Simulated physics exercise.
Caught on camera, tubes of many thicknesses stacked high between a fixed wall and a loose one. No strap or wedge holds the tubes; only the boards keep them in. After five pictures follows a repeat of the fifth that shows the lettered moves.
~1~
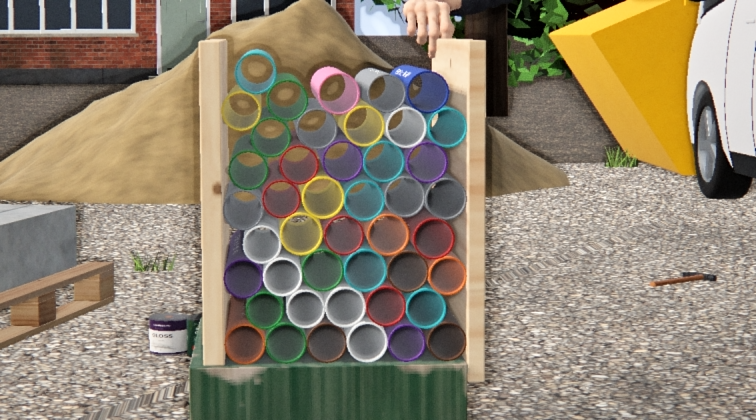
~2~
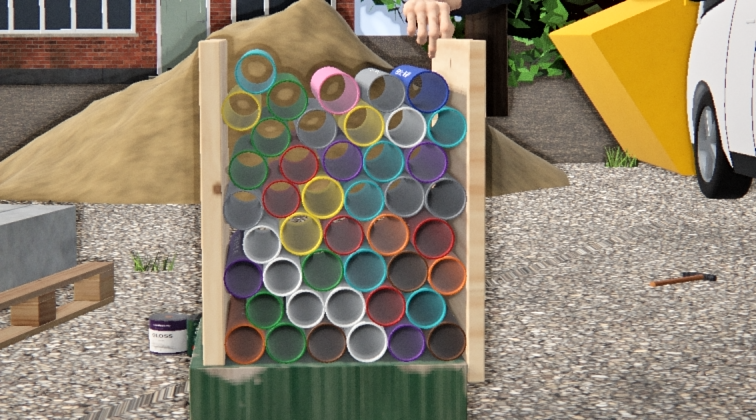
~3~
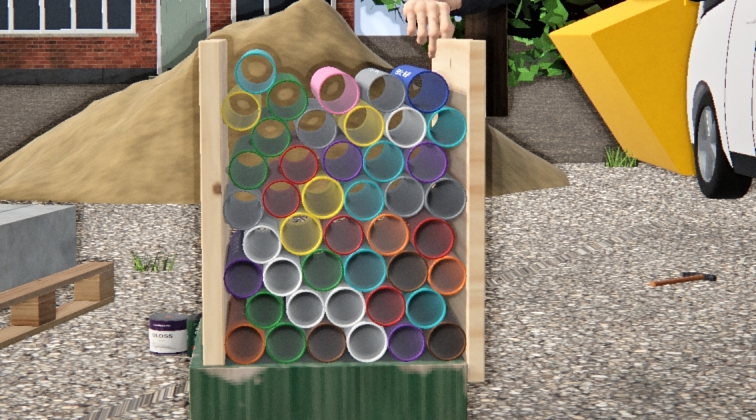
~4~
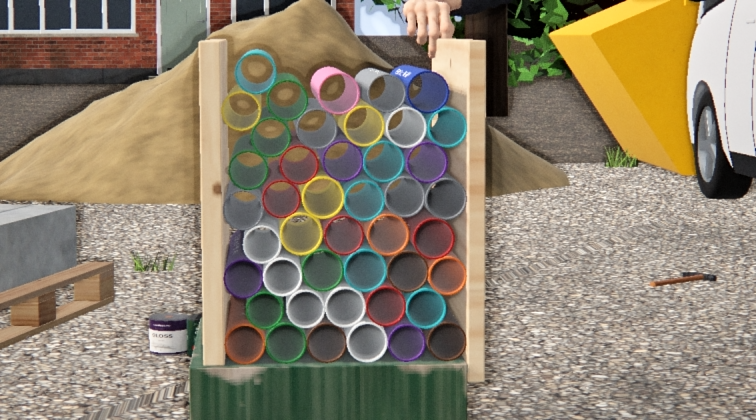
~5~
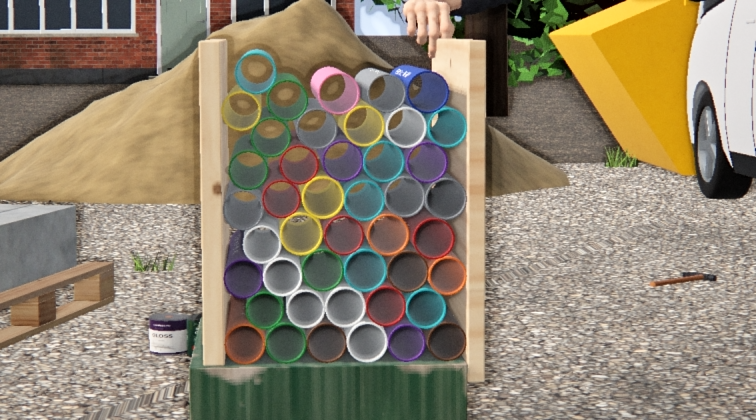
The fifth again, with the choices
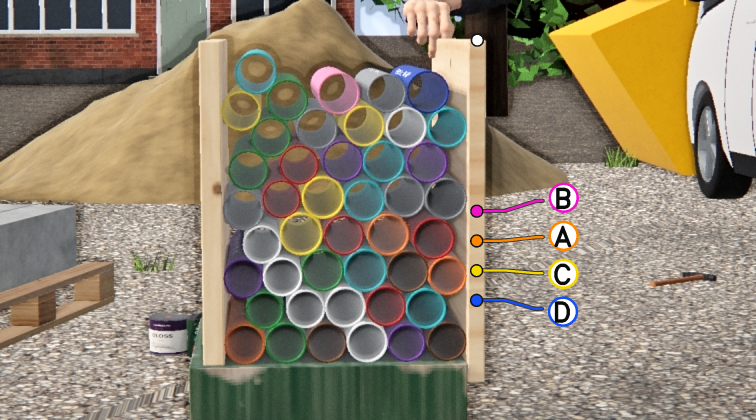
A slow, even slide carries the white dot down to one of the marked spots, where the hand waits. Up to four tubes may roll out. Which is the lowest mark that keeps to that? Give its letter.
The lowest mark that will do is B.
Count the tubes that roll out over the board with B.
It comes to two.
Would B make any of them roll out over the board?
At B: Yes.
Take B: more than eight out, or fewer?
At B, fewer than eight.
On the marked copy, A at (477, 241); B at (477, 211); C at (477, 271); D at (477, 300); the white dot at (477, 40).
Following B. Soon after the start, top of the board (467, 114).
Later, top of the board (467, 196).
In the end, top of the board (467, 210), two out over the board.
As for the rest, A more than four out over the board; C more than four out over the board; D more than four out over the board.
